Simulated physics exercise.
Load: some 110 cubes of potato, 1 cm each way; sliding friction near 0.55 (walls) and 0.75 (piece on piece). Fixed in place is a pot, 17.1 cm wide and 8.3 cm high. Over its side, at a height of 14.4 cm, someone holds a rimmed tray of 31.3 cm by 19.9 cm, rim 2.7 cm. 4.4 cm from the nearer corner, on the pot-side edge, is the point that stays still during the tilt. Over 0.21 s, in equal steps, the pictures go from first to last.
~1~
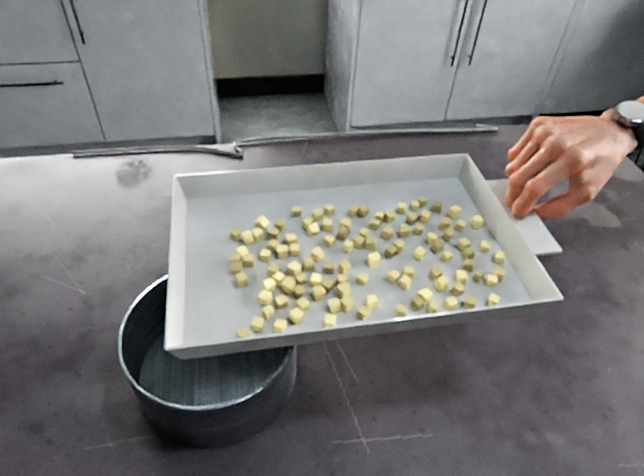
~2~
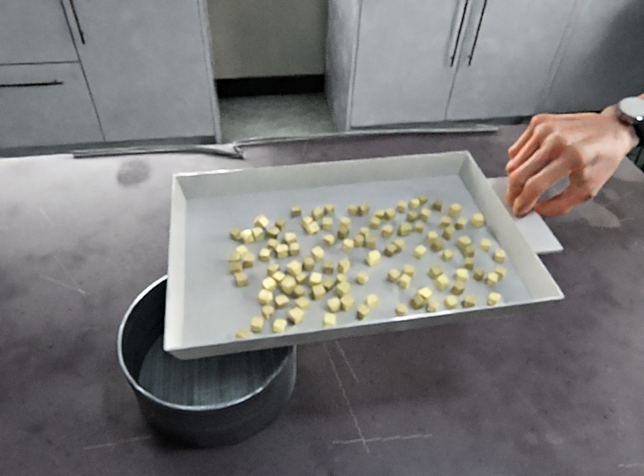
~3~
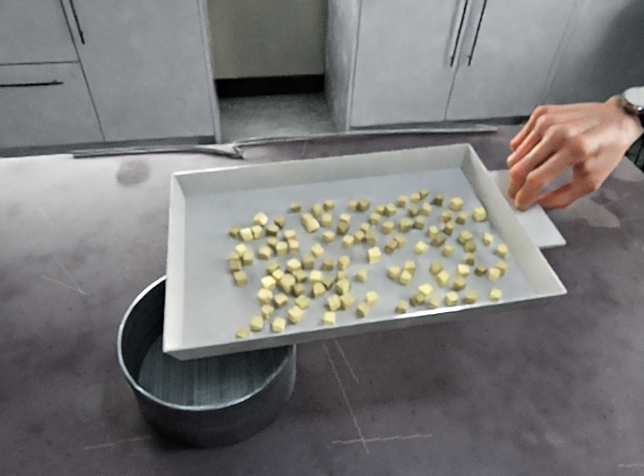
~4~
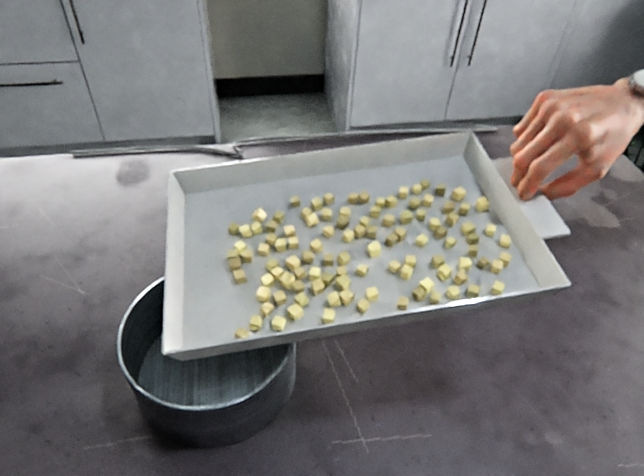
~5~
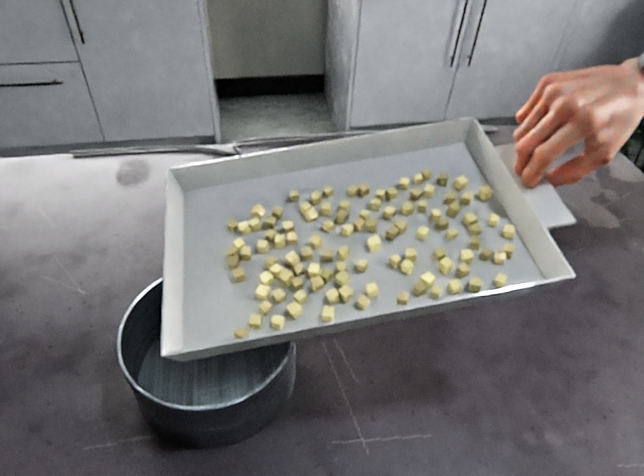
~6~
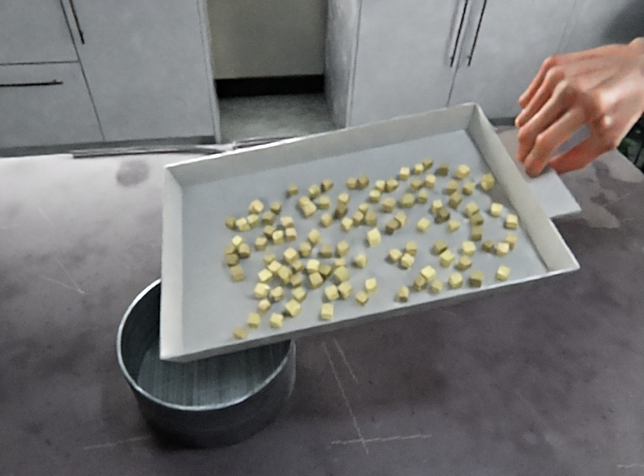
A hand raises the right side of a tray of potato cubes above a pot.
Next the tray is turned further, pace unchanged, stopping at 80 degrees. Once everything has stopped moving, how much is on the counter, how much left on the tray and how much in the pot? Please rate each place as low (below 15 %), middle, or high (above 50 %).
Counter: High, left on the tray: Middle, pot: Low.
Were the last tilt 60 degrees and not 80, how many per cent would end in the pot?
0 percent.
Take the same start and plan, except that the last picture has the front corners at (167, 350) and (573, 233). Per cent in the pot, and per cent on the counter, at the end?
The pot gets 5 and the counter 85.
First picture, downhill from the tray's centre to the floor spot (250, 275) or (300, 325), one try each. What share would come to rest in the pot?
The share comes to roughly 10 in a hundred, then roughly 0 in a hundred.
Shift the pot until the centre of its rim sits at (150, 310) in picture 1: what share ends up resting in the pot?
About 0 per cent.
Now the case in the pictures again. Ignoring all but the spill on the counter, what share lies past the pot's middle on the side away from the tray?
About 100 percent of the spill.
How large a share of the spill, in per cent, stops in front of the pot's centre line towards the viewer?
About 100 percent of the spill.
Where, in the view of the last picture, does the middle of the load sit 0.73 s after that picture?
Expected load position: Near (179, 350).
Then, 0.45 s after the last picture, tilt 44 degrees; the tray holds 100 %, the pot 0 %.
Then, 0.73 s after the last picture, tilt 66 degrees; the tray holds 80 %, the pot 0 %.
Then, 1.14 s after the last picture, tilt 80 degrees; the tray holds 45 %, the pot 0 %.
In the end, counter 60 %, tray 40 %, pot 0 %.
